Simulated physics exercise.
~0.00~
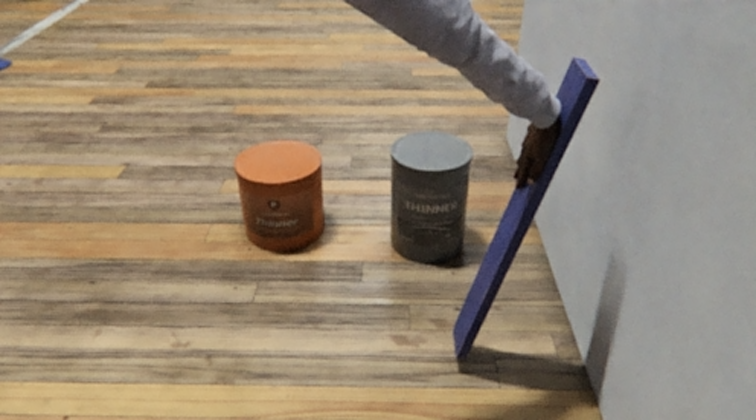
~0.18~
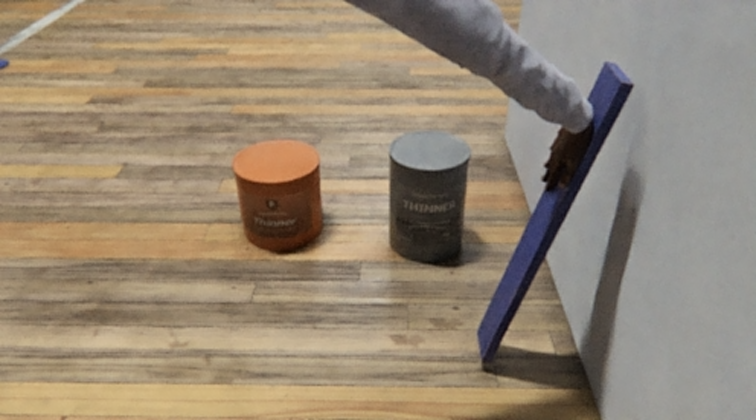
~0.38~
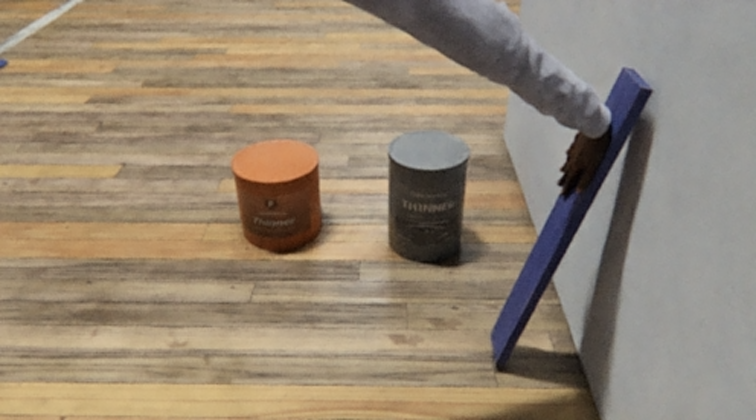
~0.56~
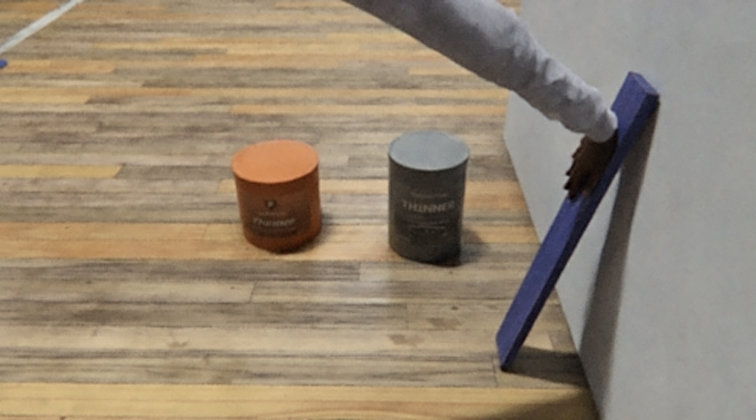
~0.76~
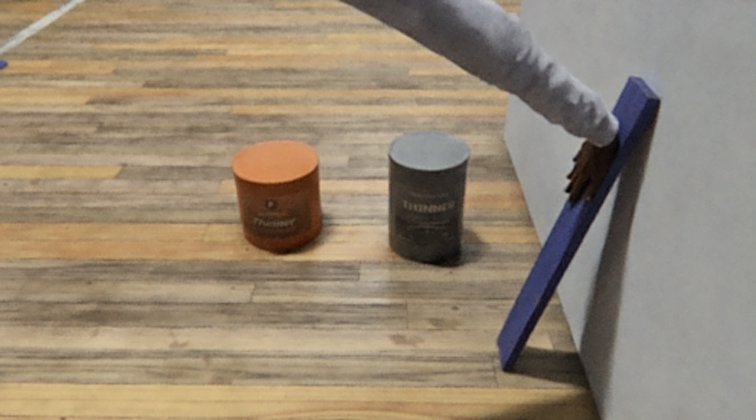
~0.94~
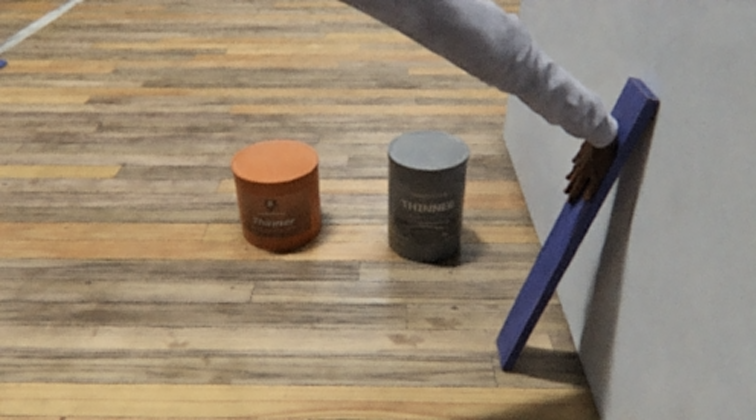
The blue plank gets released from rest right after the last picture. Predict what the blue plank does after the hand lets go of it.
Prediction: It keeps leaning where it was set.
By 1.24 s, all is still.
By 1.64 s, blue plank resting near (563, 242).
When it is over (2.7 s), all 3 as before. End places, in pixels of the last picture, blue plank near (564, 242). The plank remains leaning.
